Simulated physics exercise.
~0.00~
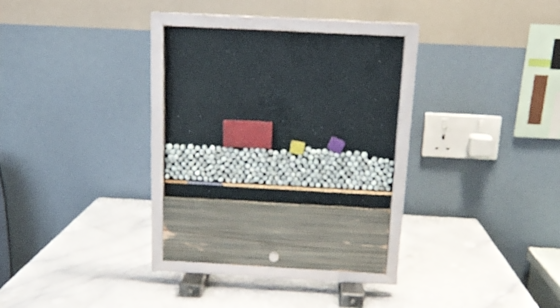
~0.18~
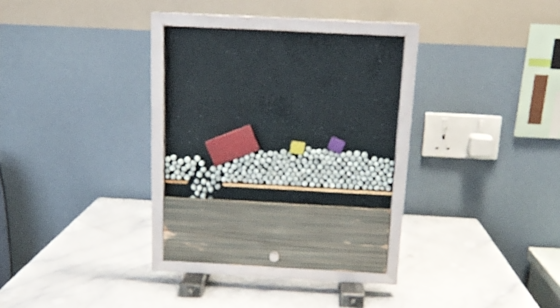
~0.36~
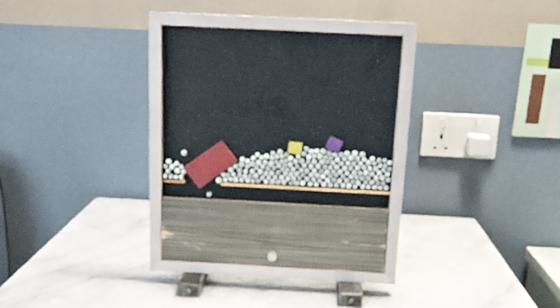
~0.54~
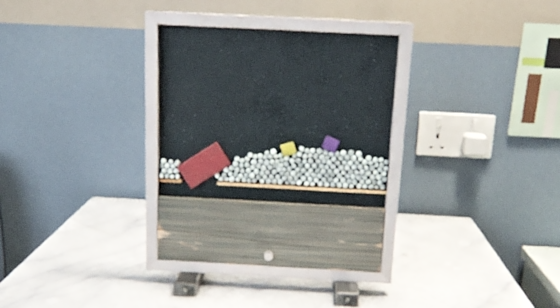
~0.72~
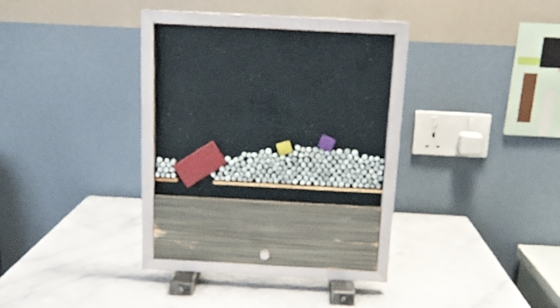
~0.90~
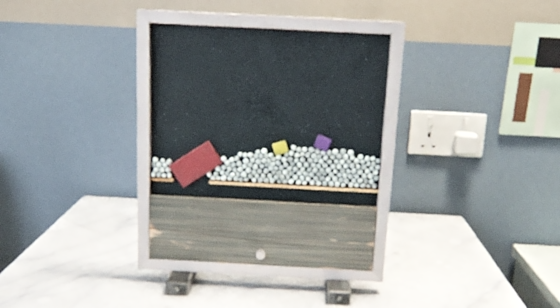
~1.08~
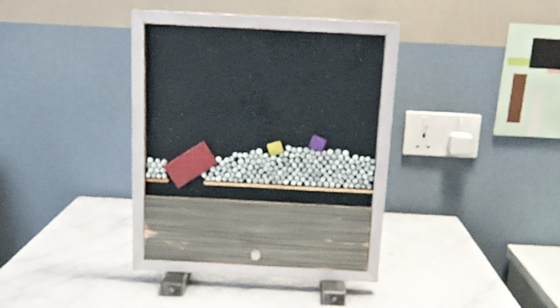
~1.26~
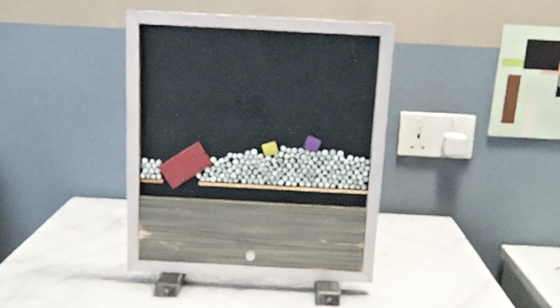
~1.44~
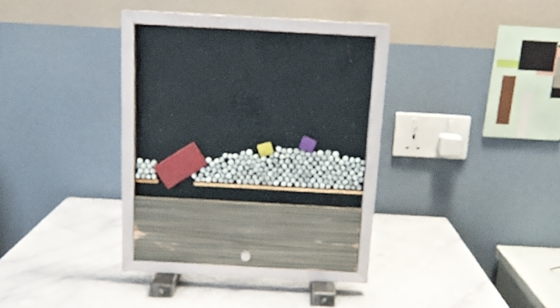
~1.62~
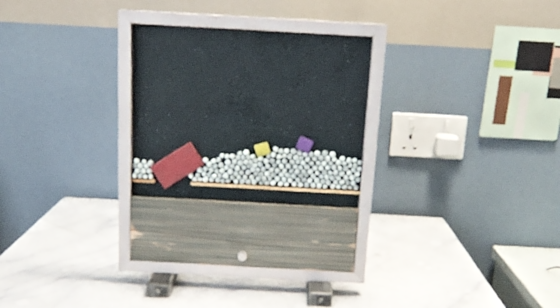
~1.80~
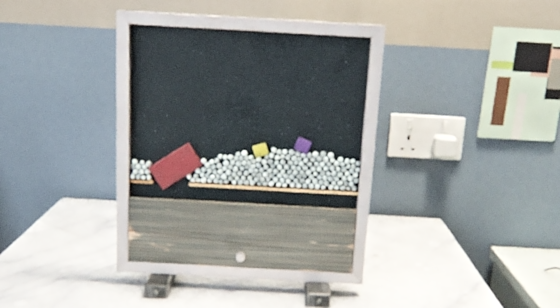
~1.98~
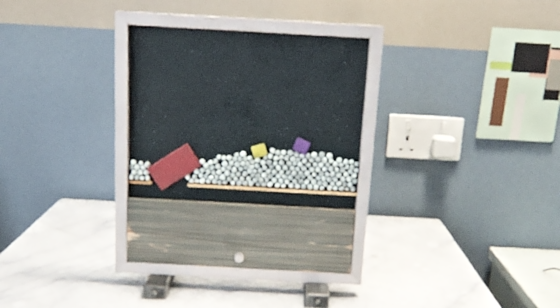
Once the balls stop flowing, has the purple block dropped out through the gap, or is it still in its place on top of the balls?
The purple block is still in its place, resting on top of the balls toward the right.
